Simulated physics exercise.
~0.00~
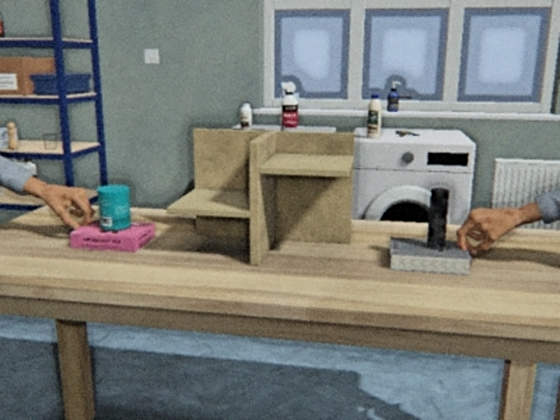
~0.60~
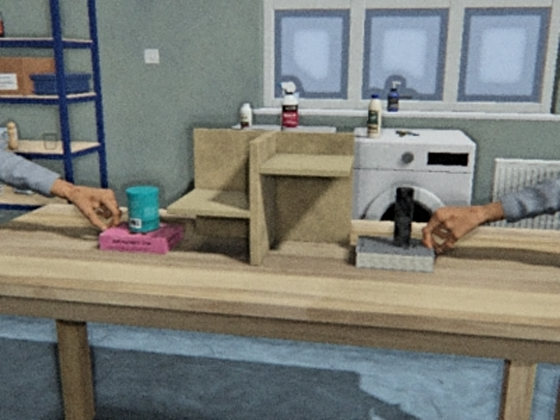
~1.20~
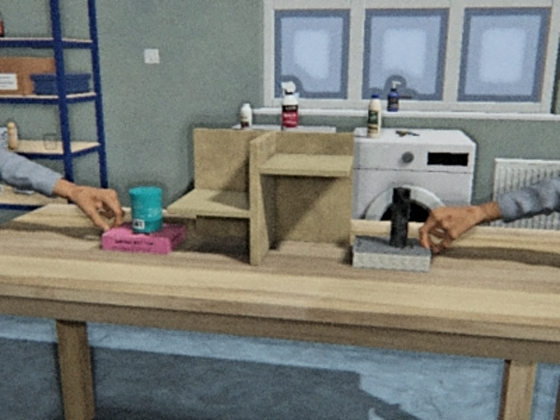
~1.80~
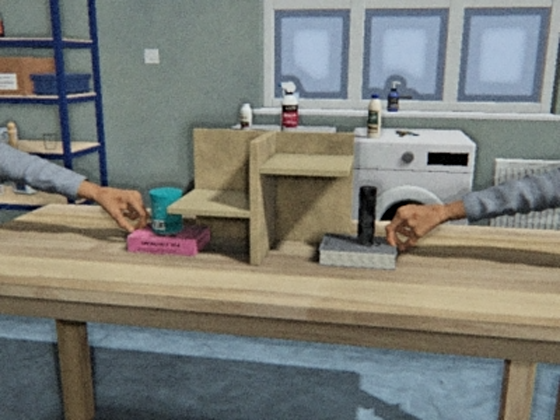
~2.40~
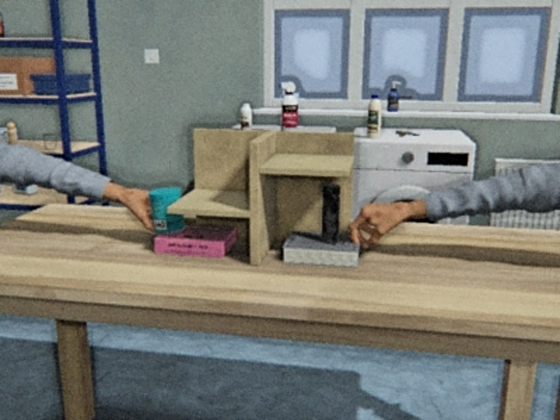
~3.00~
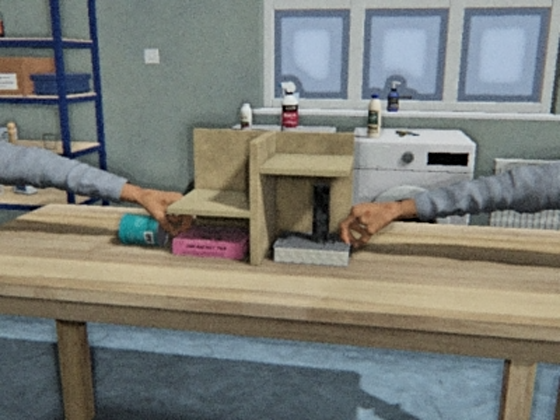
The video shows two hands sliding a pink box carrying a turquoise pot and a grey book carrying a black candle under low wooden shelves from opposite sides. The pot catches the left shelf, tips and ends on its side behind the box, while the candle rides in upright.
